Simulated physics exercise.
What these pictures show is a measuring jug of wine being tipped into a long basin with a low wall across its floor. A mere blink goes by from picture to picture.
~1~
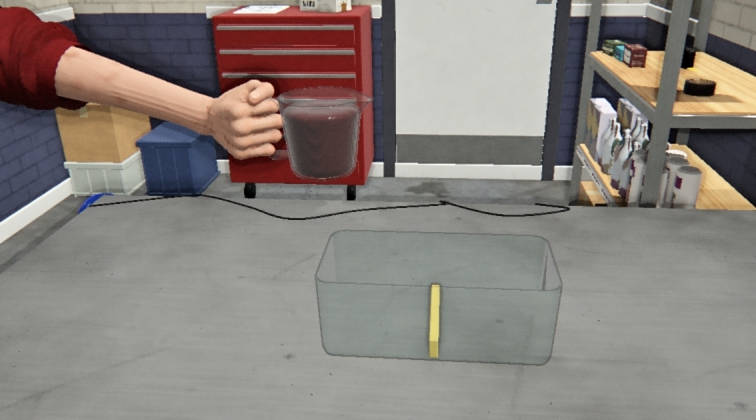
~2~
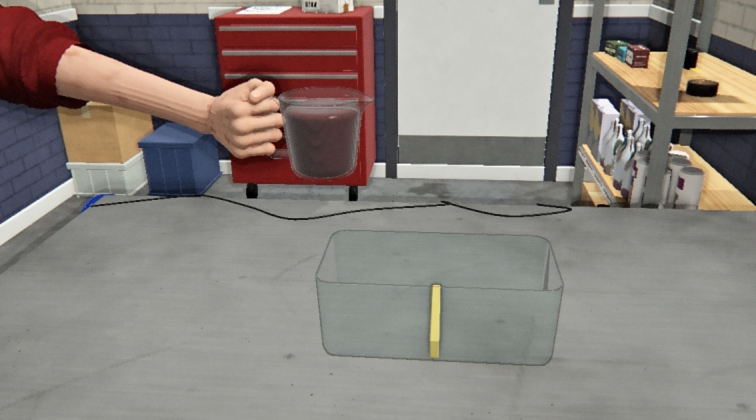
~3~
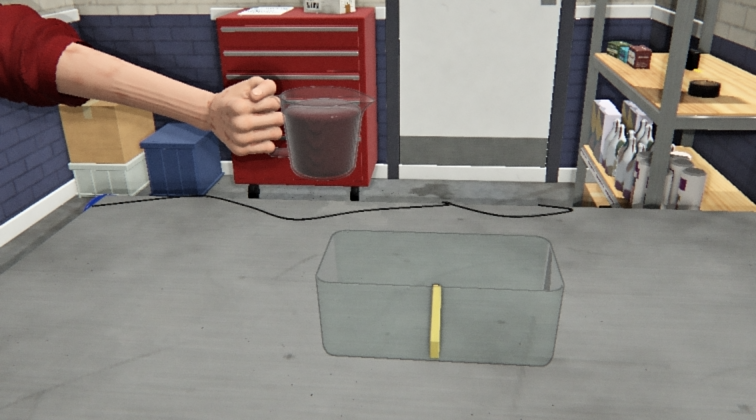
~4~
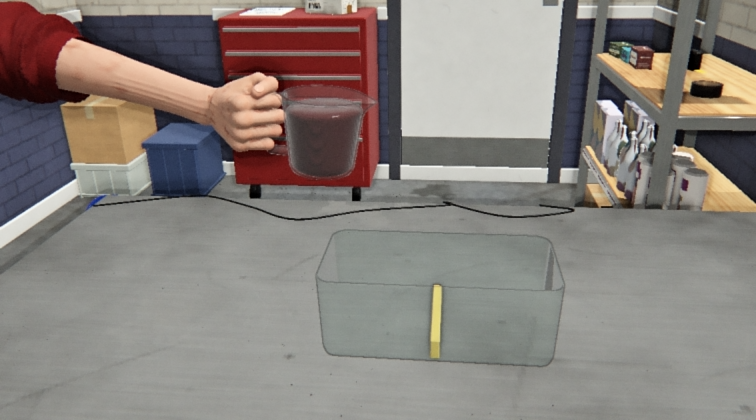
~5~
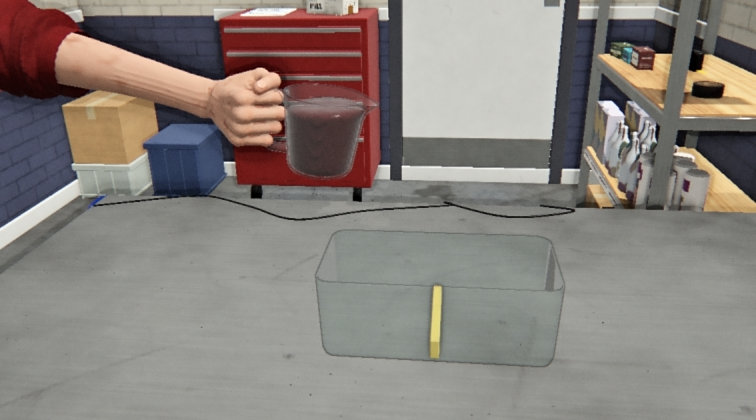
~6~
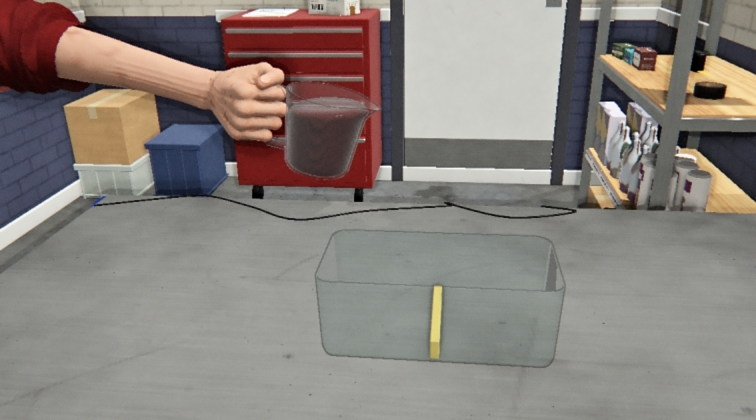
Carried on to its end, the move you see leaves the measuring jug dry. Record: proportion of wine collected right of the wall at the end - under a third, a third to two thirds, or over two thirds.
Proportion recorded: A third to two thirds.
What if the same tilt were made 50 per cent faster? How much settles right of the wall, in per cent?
Close to 35 per cent.
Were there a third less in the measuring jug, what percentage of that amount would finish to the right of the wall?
I'd say roughly 15 percent.
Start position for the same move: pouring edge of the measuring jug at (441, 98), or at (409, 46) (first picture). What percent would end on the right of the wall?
It comes out at around 90 percent and then around 85 percent.
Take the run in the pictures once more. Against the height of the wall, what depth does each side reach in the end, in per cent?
On the left 40 %, on the right 40 %.
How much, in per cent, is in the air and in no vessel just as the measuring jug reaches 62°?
Airborne fraction: Approx. 20 %.
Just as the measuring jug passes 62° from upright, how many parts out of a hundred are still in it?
Still holding around 75 %, give or take.
A moment on, the measuring jug is tipped part way and 73 per cent is still to pour, 3 is left of the wall and 3 right of it.
Next, the measuring jug is tipped on its side and 21 per cent is still to pour, 20 is left of the wall and 37 right of it.
Then the measuring jug is tipped on its side and 1 per cent is still to pour, 50 is left of the wall and 44 right of it.
Later the measuring jug is tipped on its side and 0 per cent is still to pour, 52 is left of the wall and 46 right of it.
Finally, 52 per cent lies left of the wall, 46 right of it and 2 outside.
